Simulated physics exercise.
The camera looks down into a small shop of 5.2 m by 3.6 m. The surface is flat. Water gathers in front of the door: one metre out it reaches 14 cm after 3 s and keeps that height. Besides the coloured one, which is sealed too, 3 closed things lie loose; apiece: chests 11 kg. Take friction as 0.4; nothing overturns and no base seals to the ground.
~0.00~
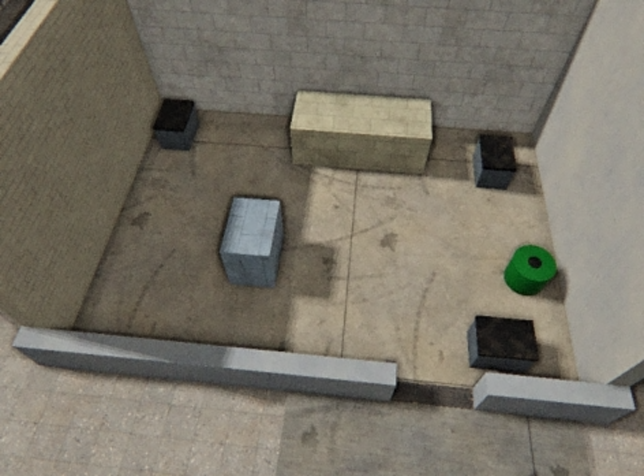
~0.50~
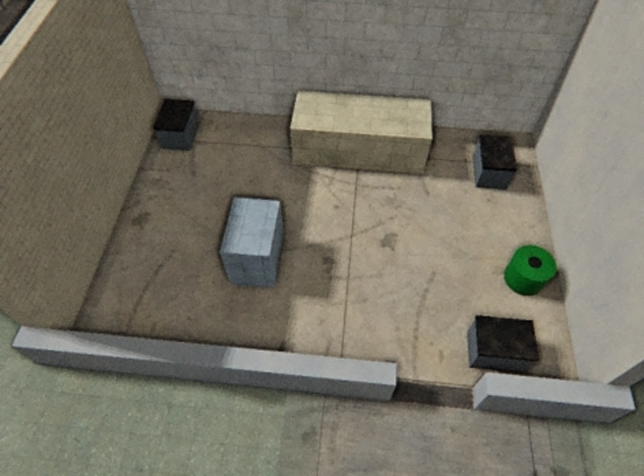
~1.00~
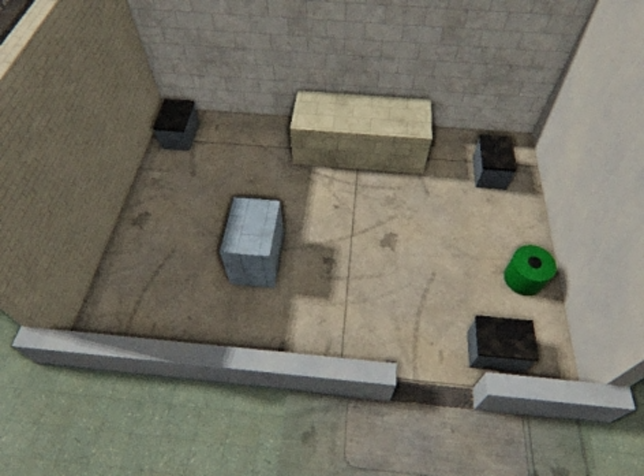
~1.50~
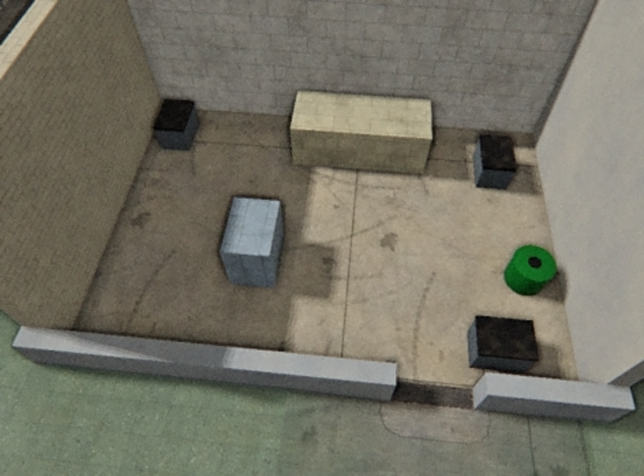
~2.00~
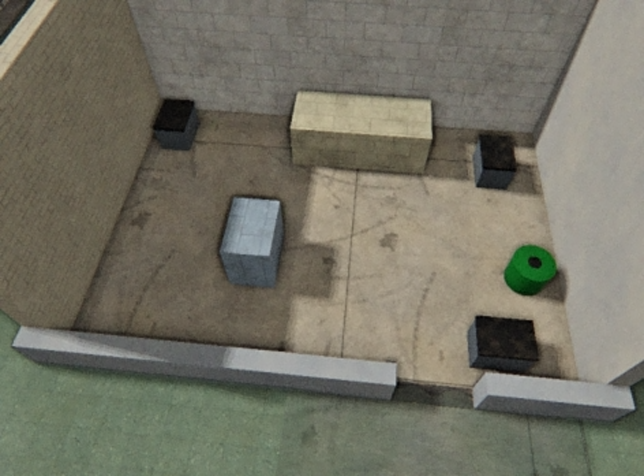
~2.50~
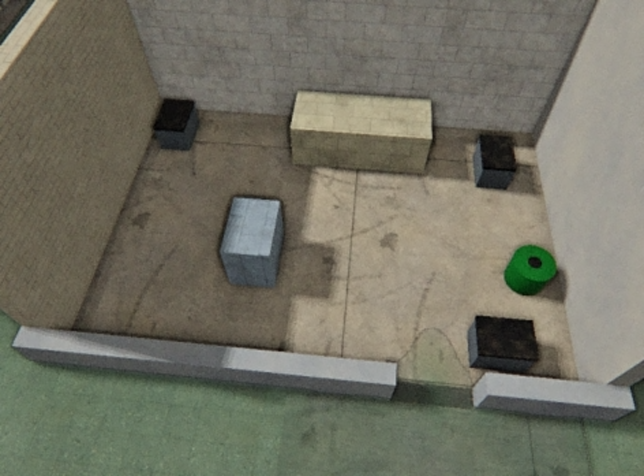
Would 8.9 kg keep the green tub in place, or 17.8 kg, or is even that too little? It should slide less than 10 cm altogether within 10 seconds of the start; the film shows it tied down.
Verdict: The lower weight is enough.
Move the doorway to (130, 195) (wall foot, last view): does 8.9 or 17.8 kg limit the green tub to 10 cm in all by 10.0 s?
In that case the smaller load will do.
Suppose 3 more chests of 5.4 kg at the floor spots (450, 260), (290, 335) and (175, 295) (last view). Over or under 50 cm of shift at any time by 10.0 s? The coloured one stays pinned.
In that order: Over, short of it, short of it.
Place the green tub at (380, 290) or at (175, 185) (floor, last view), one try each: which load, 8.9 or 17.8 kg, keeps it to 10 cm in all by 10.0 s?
In that order: Only the larger holds; either load holds.
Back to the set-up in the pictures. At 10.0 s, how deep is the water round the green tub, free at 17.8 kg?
Roughly 3 cm.
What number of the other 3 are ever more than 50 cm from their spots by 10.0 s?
I count 0.
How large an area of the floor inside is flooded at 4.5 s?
Some 5.5 m2.
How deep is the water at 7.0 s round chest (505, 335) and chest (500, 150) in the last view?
Roughly 3 and 2 cm.
After 3.5 s the green tub would be 0 cm from its start with 8.9 kg and 0 cm from its start with 17.8 kg; 0 cm of water round it then.
After 4.5 s the green tub would be 0 cm from its start with 8.9 kg and 0 cm from its start with 17.8 kg; 1 cm of water round it then.
After 7.0 s the green tub would be 0 cm from its start with 8.9 kg and 0 cm from its start with 17.8 kg; 1 cm of water round it then.
After 10.0 s the green tub would be 0 cm from its start with 8.9 kg and 0 cm from its start with 17.8 kg; 3 cm of water round it then.
